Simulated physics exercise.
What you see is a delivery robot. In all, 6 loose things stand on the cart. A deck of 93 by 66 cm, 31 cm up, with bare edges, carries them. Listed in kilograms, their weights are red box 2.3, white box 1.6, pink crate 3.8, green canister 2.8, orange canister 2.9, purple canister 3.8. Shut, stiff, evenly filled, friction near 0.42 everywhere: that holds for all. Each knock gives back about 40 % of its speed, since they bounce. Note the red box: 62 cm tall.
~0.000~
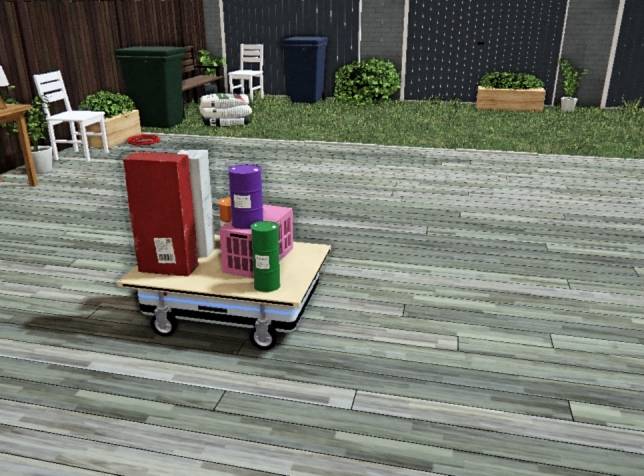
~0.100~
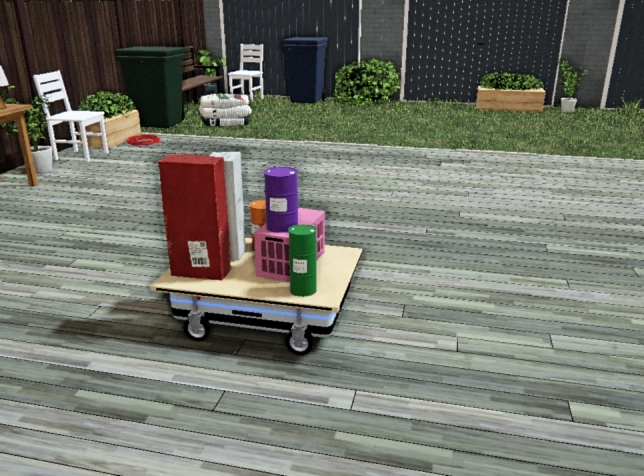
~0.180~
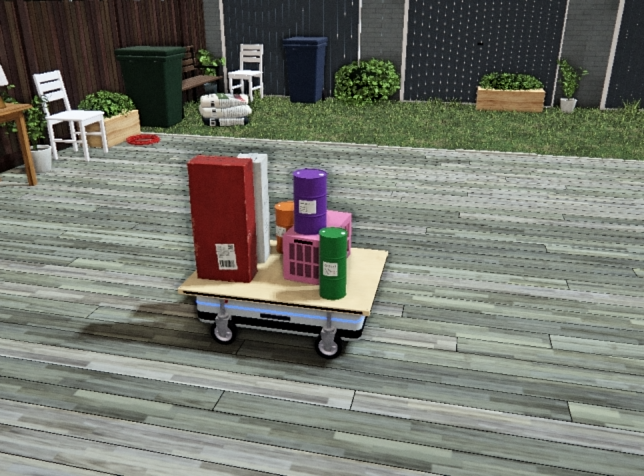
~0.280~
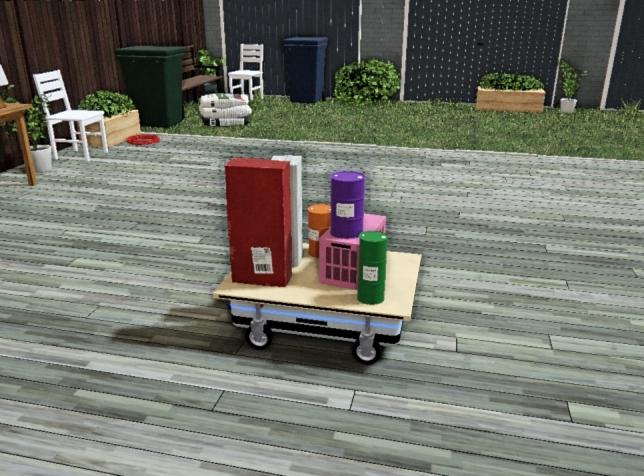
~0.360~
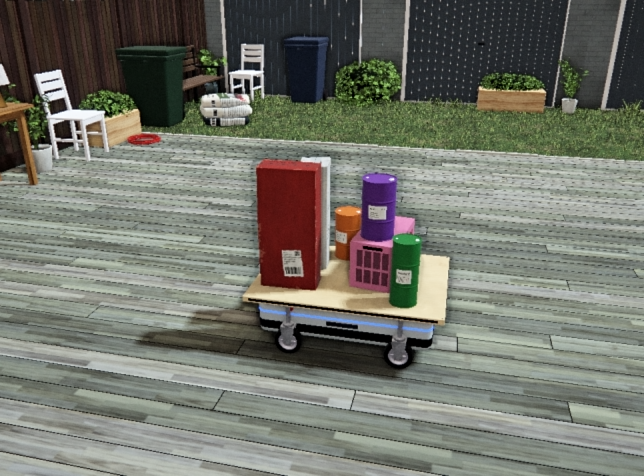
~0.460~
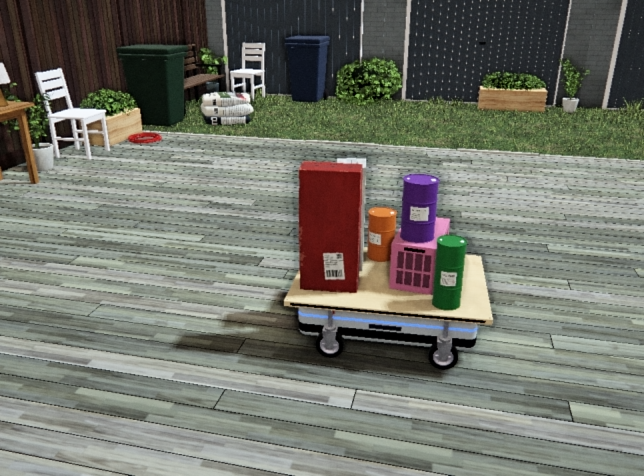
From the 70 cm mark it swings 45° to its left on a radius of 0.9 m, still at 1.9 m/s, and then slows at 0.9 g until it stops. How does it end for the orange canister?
The orange canister remains upright.
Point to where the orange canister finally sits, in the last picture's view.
It settles at around (532, 204).
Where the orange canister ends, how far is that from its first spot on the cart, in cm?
26 cm.
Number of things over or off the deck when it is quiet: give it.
Tally: 5.
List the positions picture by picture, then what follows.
In the first picture, cart has run 0 cm; red box (163, 215).
In the second picture, cart has run 19 cm; pink crate (292, 243); green canister (303, 261).
In the third picture, cart has run 34 cm; purple canister (310, 202); red box (224, 220).
In the fourth picture, cart has run 53 cm; pink crate (354, 249).
In the fifth picture, cart has run 68 cm; green canister (405, 271); purple canister (379, 207).
In the sixth picture, cart has run 87 cm, turned 3°; orange canister (382, 234); red box (331, 228).
Around 0.76 s, cart has run 144 cm, turned 38°; green canister now off the deck; orange canister shifted 5 cm near (455, 226); purple canister shifted 21 cm.
Around 1.16 s, cart has run 191 cm, turned 45°, stopped; red box now off the deck; orange canister shifted 18 cm near (523, 206); white box at 47° to upright.
Around 1.46 s, cart has run 191 cm, turned 45°, stopped; purple canister now off the deck; orange canister shifted 26 cm near (532, 204); white box at 49° to upright.
Around 1.96 s, cart has run 191 cm, turned 45°, stopped; pink crate now off the deck; orange canister shifted 26 cm near (532, 204); white box on its side.
Finally (2.6 s), off the deck and tipped over, red box, pink crate, green canister and purple canister; on their side or leaning hard on the cart, white box; not toppled but over 10 cm from the start, orange canister. In the last view, orange canister near (532, 204).
